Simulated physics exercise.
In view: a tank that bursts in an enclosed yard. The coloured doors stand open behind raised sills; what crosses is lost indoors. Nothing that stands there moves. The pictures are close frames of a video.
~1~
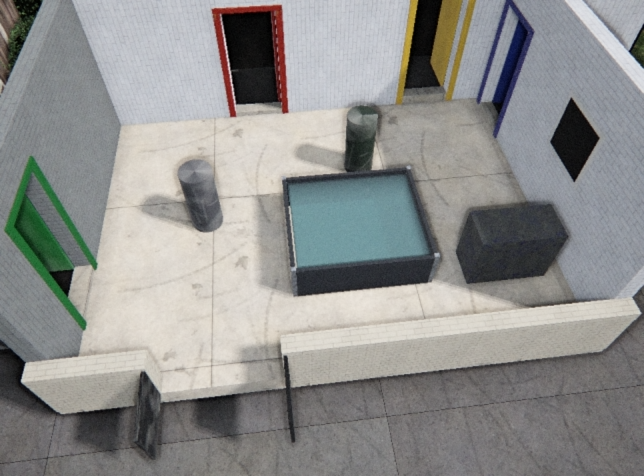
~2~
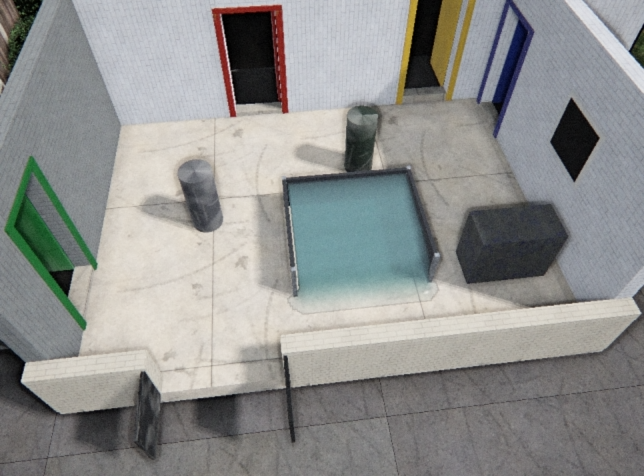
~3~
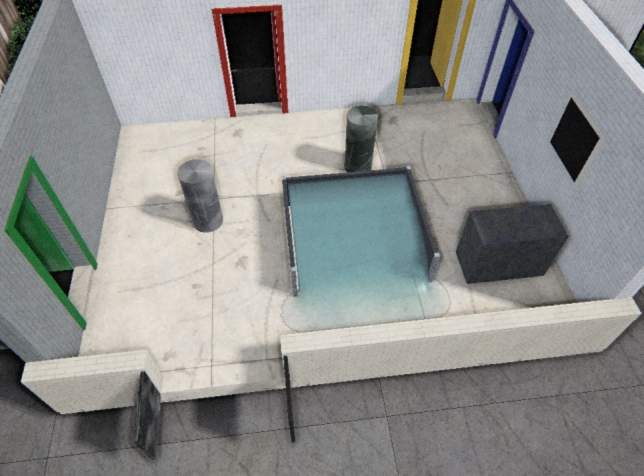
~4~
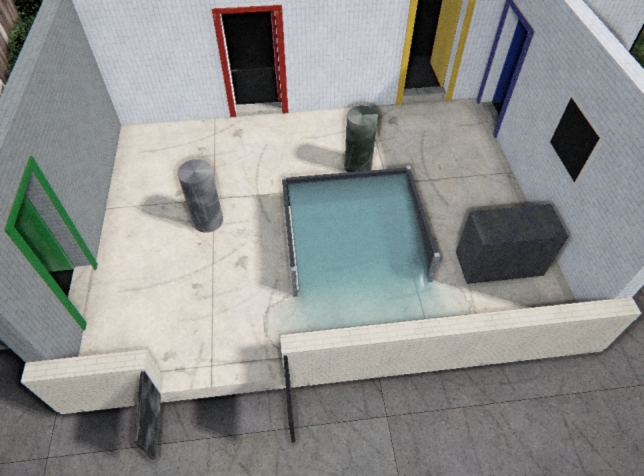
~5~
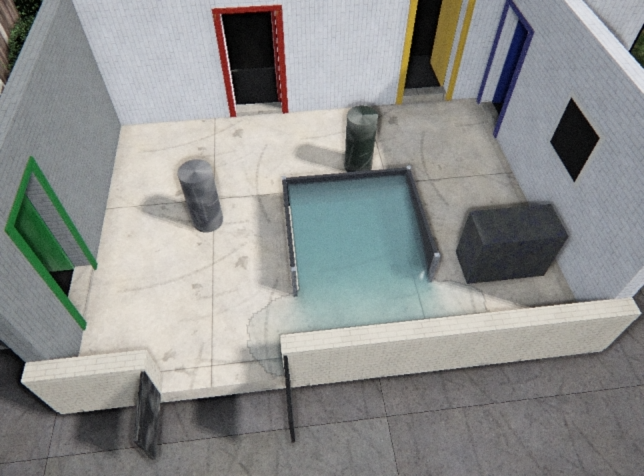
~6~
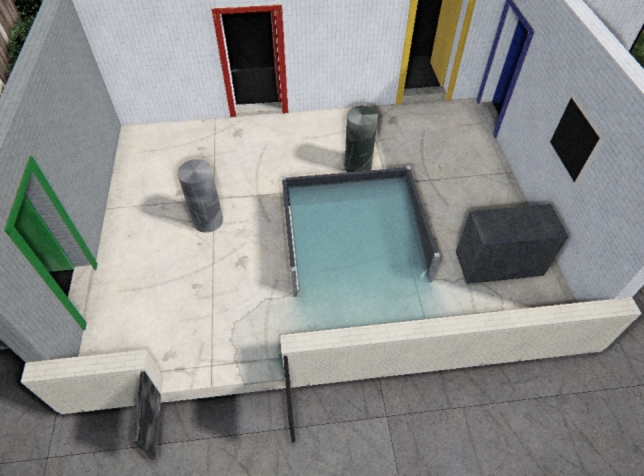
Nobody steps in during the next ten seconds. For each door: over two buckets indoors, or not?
In the end: The blue door admits no more than that; the green door admits no more than that; the yellow door admits no more than that; the red door admits no more than that.
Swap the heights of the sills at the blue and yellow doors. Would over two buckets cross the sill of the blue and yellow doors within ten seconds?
One by one: Blue door keeps below it; yellow door is under.
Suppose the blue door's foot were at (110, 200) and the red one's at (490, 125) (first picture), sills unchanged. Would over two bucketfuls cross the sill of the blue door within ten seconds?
In short: The blue door holds.
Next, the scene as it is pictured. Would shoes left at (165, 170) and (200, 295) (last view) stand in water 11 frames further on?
In turn: No water, under water.
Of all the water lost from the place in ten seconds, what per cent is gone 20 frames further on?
Roughly 50 per cent.
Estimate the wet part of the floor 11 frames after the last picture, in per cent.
Close to 30 %.
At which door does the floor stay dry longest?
Last comes the red one.
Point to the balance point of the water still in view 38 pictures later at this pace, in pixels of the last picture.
Roughly at (333, 248).
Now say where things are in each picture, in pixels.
Still water in the water tank at (355, 219), in the first frame.
The front is at (431, 290), out from the gap at (363, 280), in the second frame.
The front is at (291, 320), out from the gap at (363, 280), in the third frame.
Water pours out at (363, 281) and has run to a hidden place, in the fourth frame.
The front is at a hidden place, out from the gap at (363, 281), in the fifth frame.
The front is at a hidden place, out from the gap at (363, 281), in the sixth frame.
A moment on, water covers 15 % of the floor; the blue door not reached, the green door not reached, the yellow door not reached, the red door not reached.
Next, water covers 30 % of the floor; the blue door not reached, the green door not reached, the yellow door not reached, the red door not reached.
Then, water covers 45 % of the floor; the blue door wet at the sill, nothing in, the green door wet at the sill, nothing in, the yellow door not reached, the red door not reached.
Later, water covers 75 % of the floor; the blue door wet at the sill, nothing in, the green door wet at the sill, nothing in, the yellow door wet at the sill, nothing in, the red door not reached.
In the end, water covers 95 % of the floor; the blue door wet at the sill, nothing in, the green door wet at the sill, nothing in, the yellow door wet at the sill, nothing in, the red door wet at the sill, nothing in.
